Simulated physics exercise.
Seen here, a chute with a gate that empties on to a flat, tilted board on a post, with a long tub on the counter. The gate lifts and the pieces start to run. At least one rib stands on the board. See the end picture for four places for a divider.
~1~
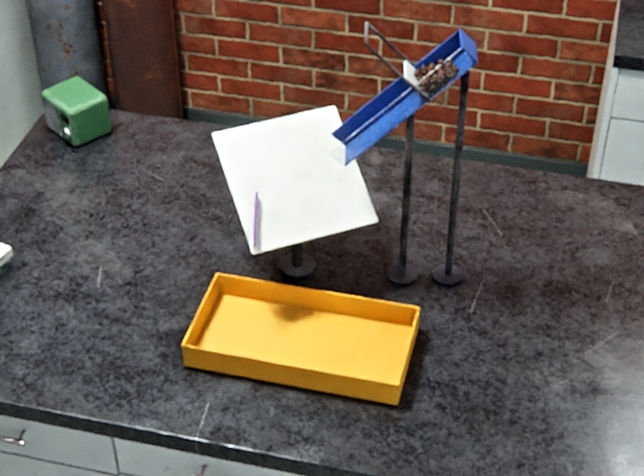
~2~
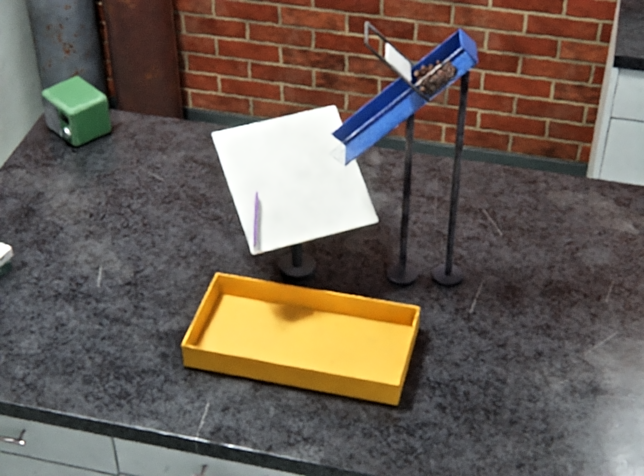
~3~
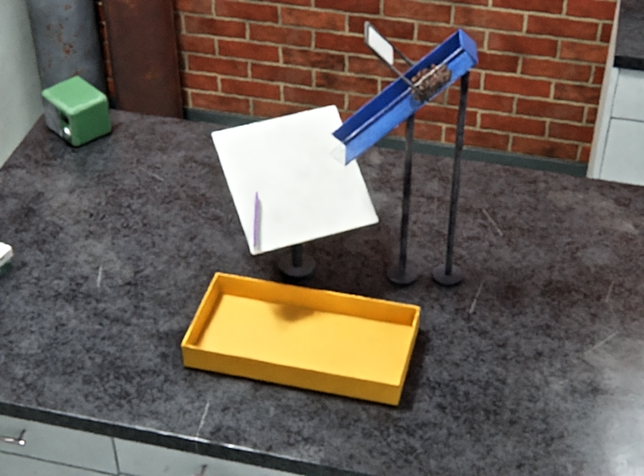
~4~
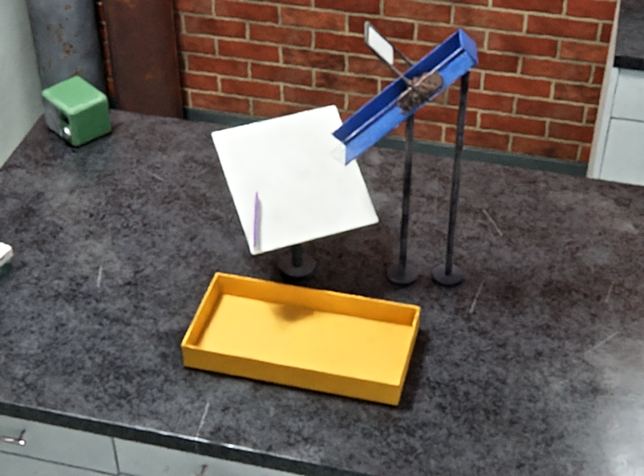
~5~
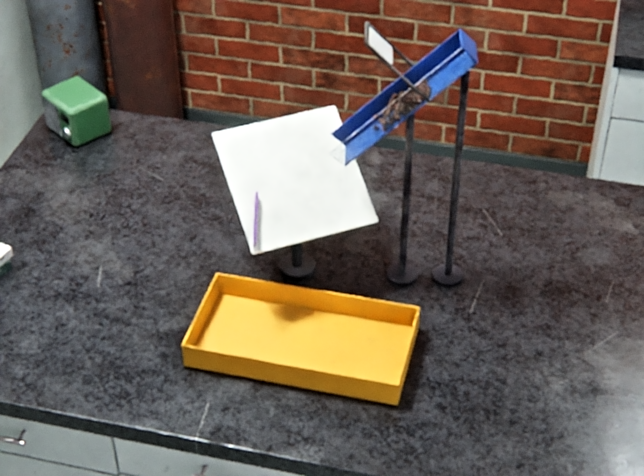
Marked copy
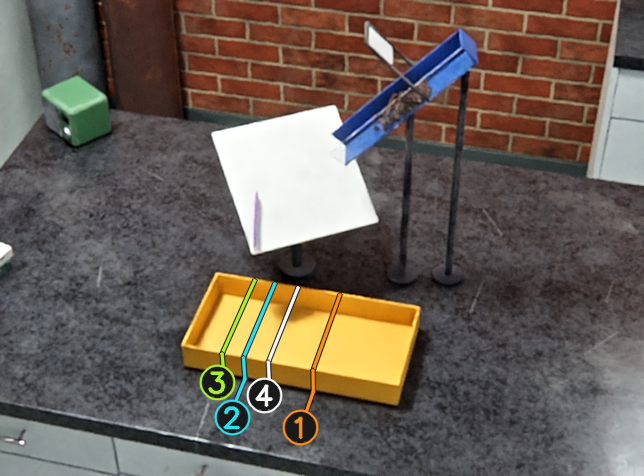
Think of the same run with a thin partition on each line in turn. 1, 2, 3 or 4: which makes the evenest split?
4 beats the others.
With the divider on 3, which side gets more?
The right side.
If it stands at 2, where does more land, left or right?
The right side.
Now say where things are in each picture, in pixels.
In the first frame, load behind the gate at (436, 75), allspice berries; lip of the chute at (345, 156), sloping fairly steeply.
In the second frame, middle of the board at (295, 177), tilted fairly steeply; middle of its low edge at (317, 237); of its high edge at (274, 119).
In the third frame, front corners of the tub at (182, 345) and (398, 384), empty; front of the load at (416, 89).
In the fourth frame, middle of the load at (418, 89); its front at (401, 103), about a quarter of the way to the lip; rib from (257, 191) to (255, 243).
In the fifth frame, middle of the load at (401, 102); its front at (376, 128), about half of the way to the lip.
On the marked copy, line 1 crosses the front rim at (313, 369); line 2 crosses the front rim at (243, 356); line 3 crosses the front rim at (222, 352); line 4 crosses the front rim at (268, 361).
Choosing 1, of what is caught, most on the left of the divider, a small part on the right.
Choosing 2, of what is caught, a small part on the left of the divider, nearly all on the right.
Choosing 3, of what is caught, none on the left of the divider, all on the right.
Choosing 4, of what is caught, about half on the left of the divider, about half on the right.
